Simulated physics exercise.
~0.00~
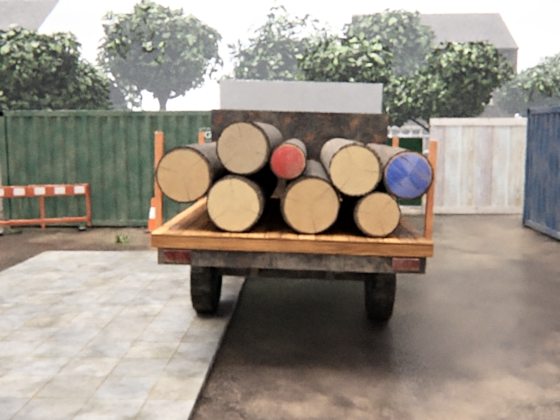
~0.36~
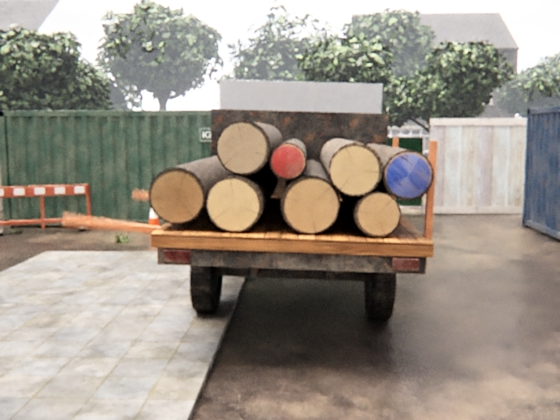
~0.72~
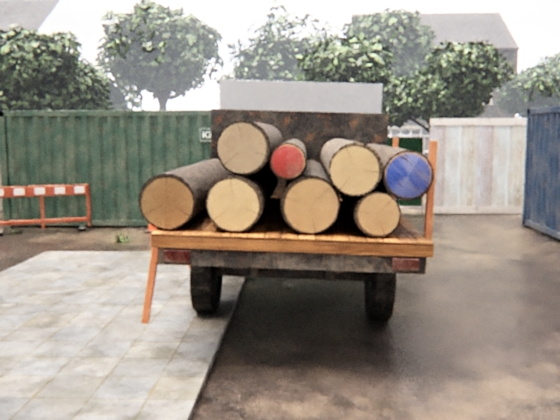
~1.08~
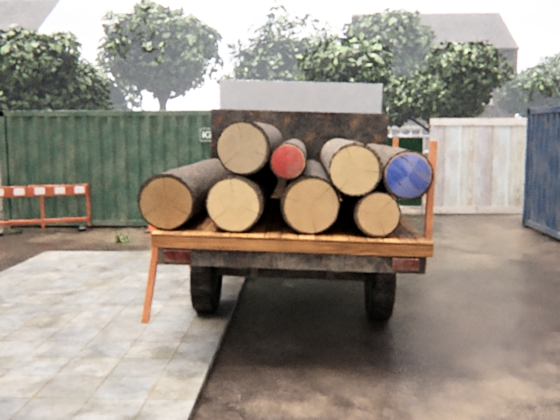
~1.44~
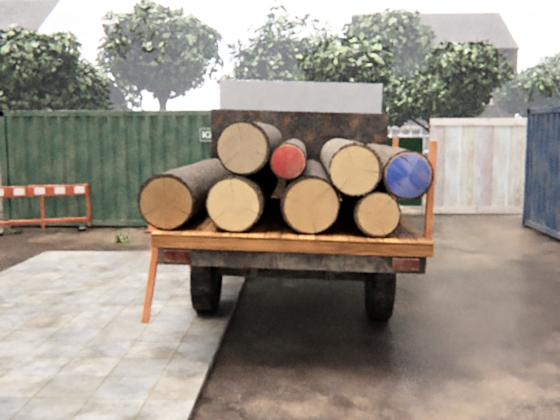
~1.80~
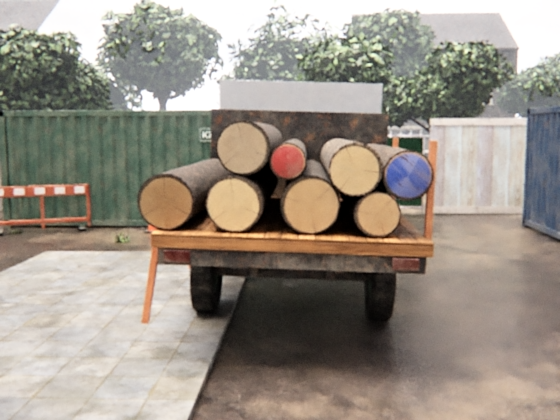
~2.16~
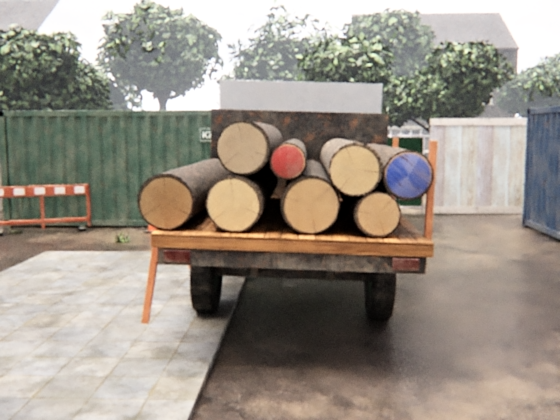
In a fenced yard, a parked truck's left posts swing down, but every log stays aboard.
